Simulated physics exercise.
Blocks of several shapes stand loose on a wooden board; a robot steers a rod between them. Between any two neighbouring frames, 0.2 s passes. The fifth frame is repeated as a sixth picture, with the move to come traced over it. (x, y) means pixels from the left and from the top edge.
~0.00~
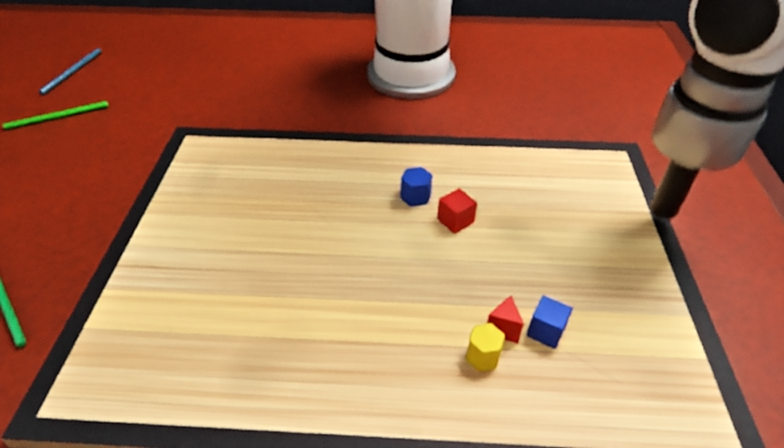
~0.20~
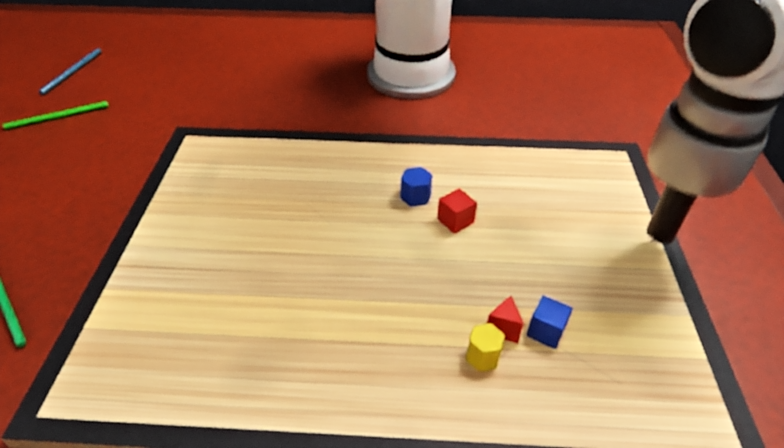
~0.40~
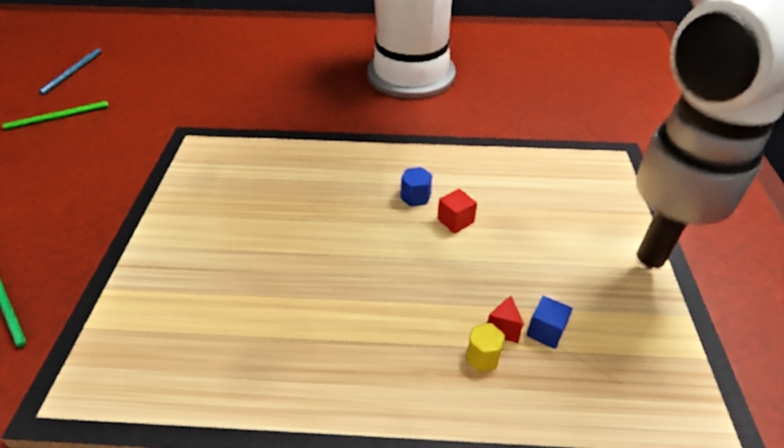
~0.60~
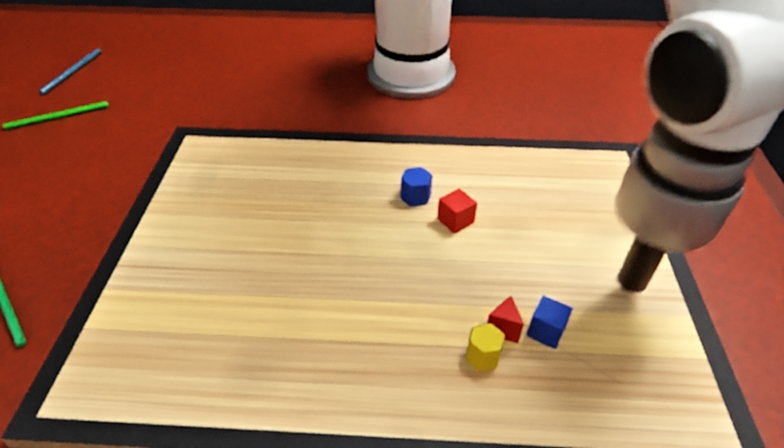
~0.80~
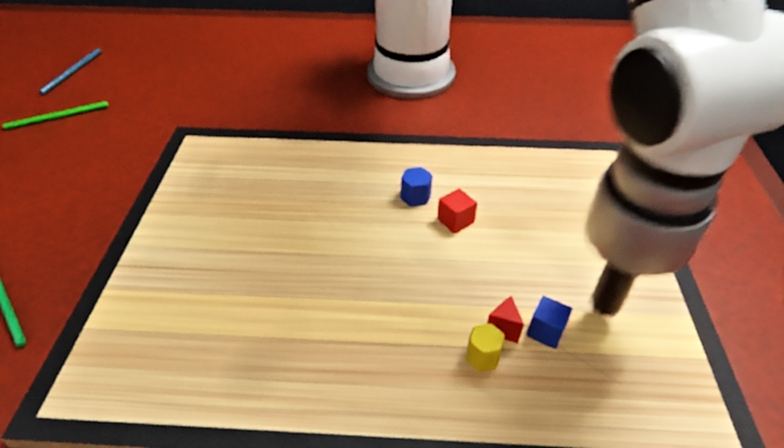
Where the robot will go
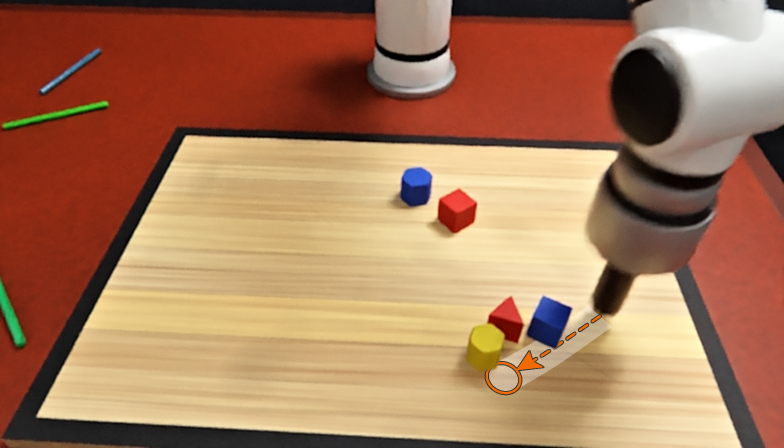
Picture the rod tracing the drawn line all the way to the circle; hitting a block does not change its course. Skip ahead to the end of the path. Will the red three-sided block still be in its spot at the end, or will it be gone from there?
When the path is over, the red three-sided block has left its spot.
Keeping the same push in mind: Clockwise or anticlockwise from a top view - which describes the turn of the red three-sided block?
It twists clockwise.
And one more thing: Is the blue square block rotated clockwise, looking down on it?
I believe so.
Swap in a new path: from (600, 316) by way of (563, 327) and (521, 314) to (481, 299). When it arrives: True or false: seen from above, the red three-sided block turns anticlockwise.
That claim is true.
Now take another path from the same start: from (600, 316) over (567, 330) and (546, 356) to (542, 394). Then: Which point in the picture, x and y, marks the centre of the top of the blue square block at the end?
In the picture, it is at (517, 338).
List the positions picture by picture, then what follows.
Tip of the rod (663, 211), middles of tops, yellow hexagonal block (487, 337), red three-sided block (508, 310), blue square block (553, 311), in the first picture.
Rod (660, 234), nothing pushed, in the second picture.
Rod (650, 259), nothing pushed, in the third picture.
Rod (632, 282), nothing pushed, in the fourth picture.
Rod (605, 304), yellow hexagonal block (487, 337), red three-sided block (508, 310), blue square block (553, 311), in the fifth picture.
The line goes straight from (600, 316) to (503, 378).
What follows on the original path. One third of the way, rod (575, 325); blue square block (540, 315).
Two thirds of the way, rod (543, 346); yellow hexagonal block (476, 340), turned 25° anticlockwise; red three-sided block (486, 309), turned 70° clockwise; blue square block (506, 327), turned 30° clockwise.
At the end, rod (507, 367); yellow hexagonal block (442, 335), turned 35° anticlockwise; red three-sided block (480, 307), turned 100° clockwise; blue square block (480, 334), turned 85° clockwise.
